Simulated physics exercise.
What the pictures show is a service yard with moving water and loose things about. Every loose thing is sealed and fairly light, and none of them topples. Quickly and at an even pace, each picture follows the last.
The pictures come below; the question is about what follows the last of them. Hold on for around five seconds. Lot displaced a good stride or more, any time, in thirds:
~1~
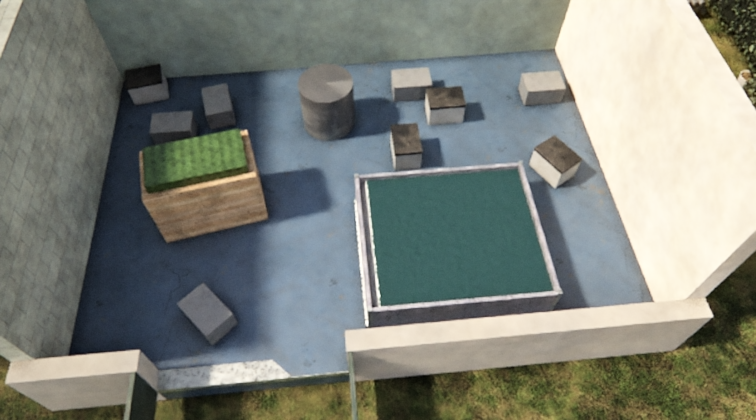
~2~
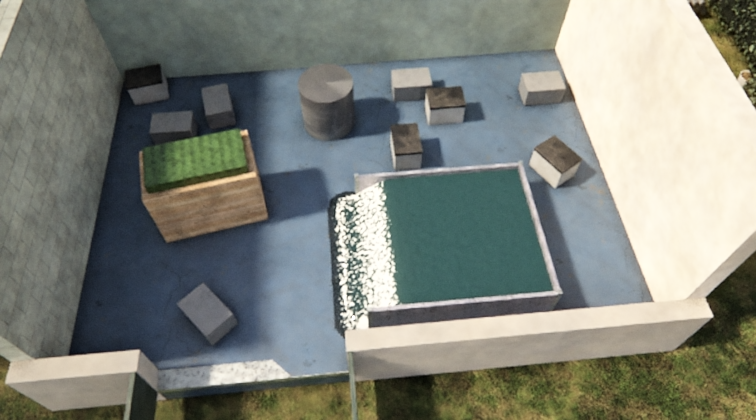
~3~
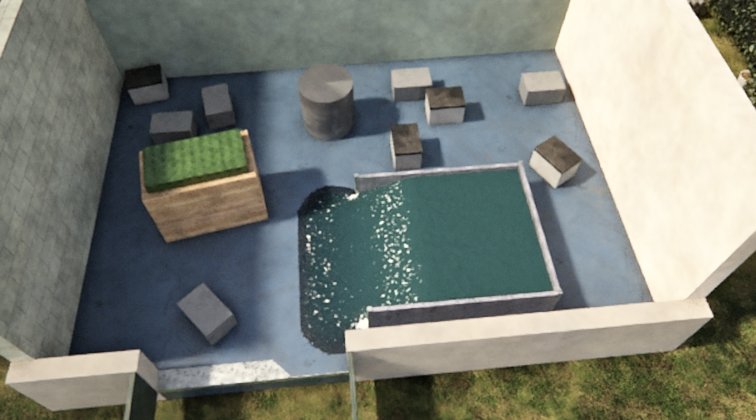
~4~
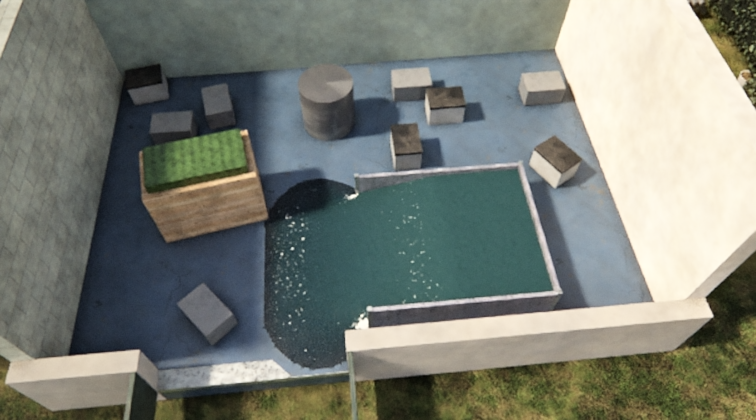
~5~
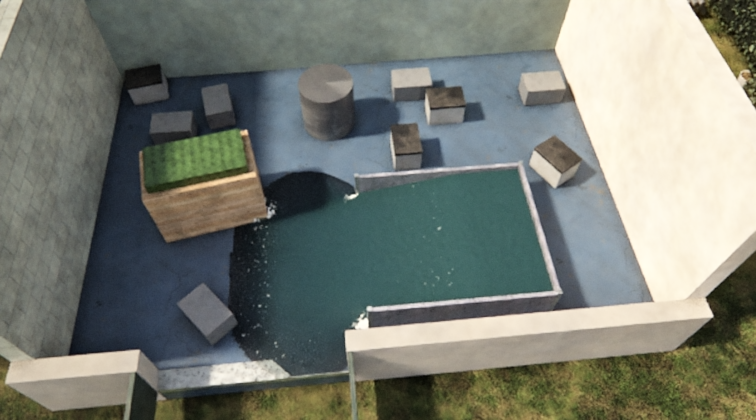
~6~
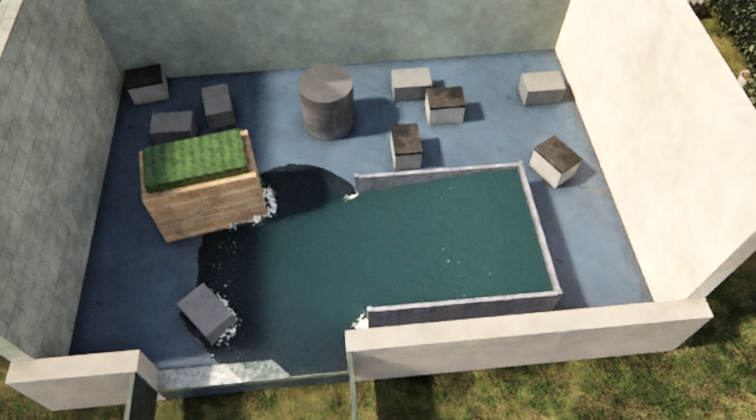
Below 1/3.
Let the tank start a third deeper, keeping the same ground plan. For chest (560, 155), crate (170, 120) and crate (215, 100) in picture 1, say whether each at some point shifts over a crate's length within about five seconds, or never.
In turn: Less than that, swept aside, pushed that far.
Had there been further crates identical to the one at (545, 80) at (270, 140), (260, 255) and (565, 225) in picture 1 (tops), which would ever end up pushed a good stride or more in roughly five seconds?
Results - 1: Ends up far away; 2: Ends up far away; 3: Doesn't go far.
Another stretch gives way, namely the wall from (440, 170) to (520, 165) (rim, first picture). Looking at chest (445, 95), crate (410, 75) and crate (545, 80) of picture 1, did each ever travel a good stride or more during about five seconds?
Taking them one at a time, the first gets shoved clear, the second gets shoved clear and the third gets shoved clear.
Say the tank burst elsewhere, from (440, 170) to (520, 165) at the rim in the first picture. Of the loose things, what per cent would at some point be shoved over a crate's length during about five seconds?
Near 30 in a hundred.
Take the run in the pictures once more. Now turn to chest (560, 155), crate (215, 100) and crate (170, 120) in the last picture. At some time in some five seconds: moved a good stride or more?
Object by object as listed: Falls short, falls short and travels that far.
A moment on, 0 of 10 are well off their spots; 0 afloat.
Next, 1 of 10 are well off their spots; 1 afloat.
Later, 1 of 10 are well off their spots; 1 afloat.
In the end, 2 of 10 are well off their spots, and 2 have been at some point; 5 afloat.
